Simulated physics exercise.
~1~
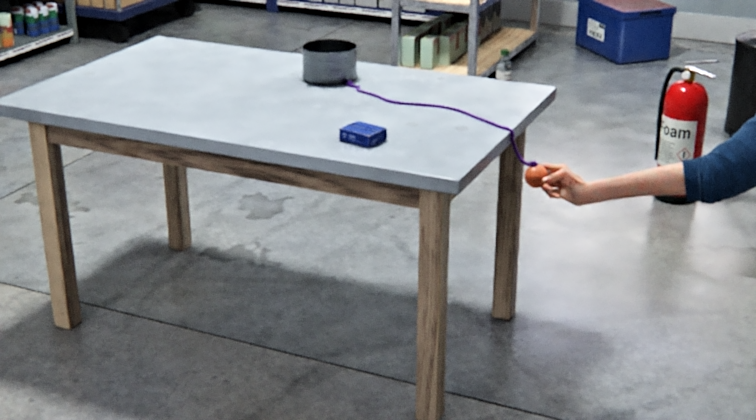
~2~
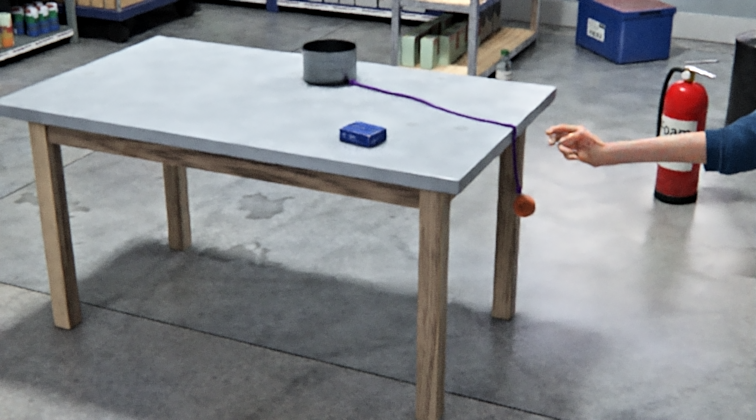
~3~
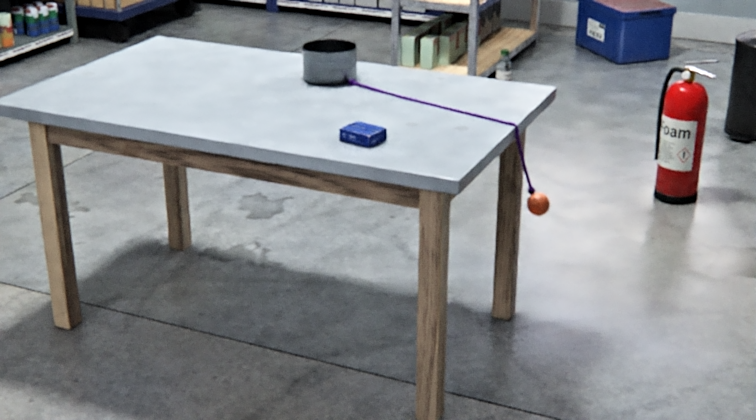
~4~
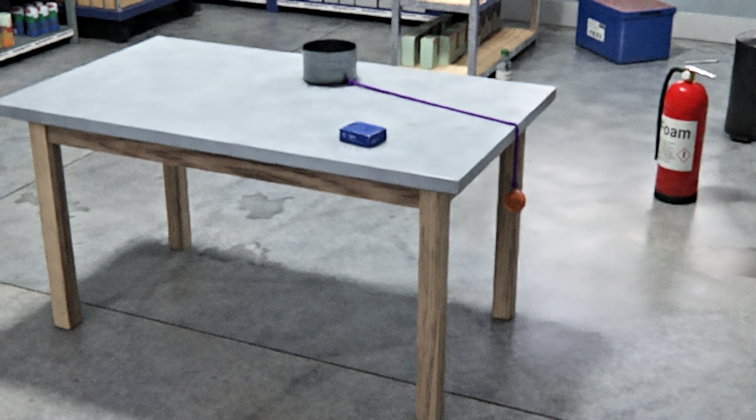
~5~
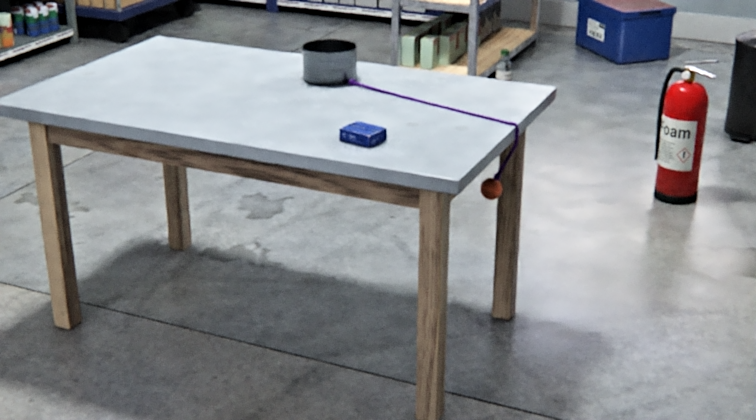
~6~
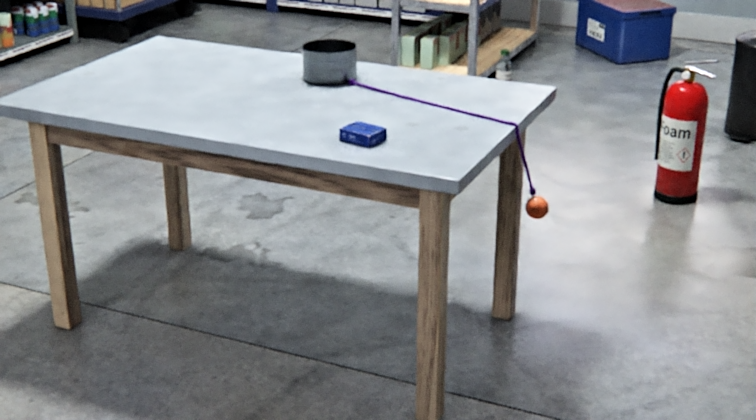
In a workshop, a hand releases a corded orange ball, which swings below the table edge.
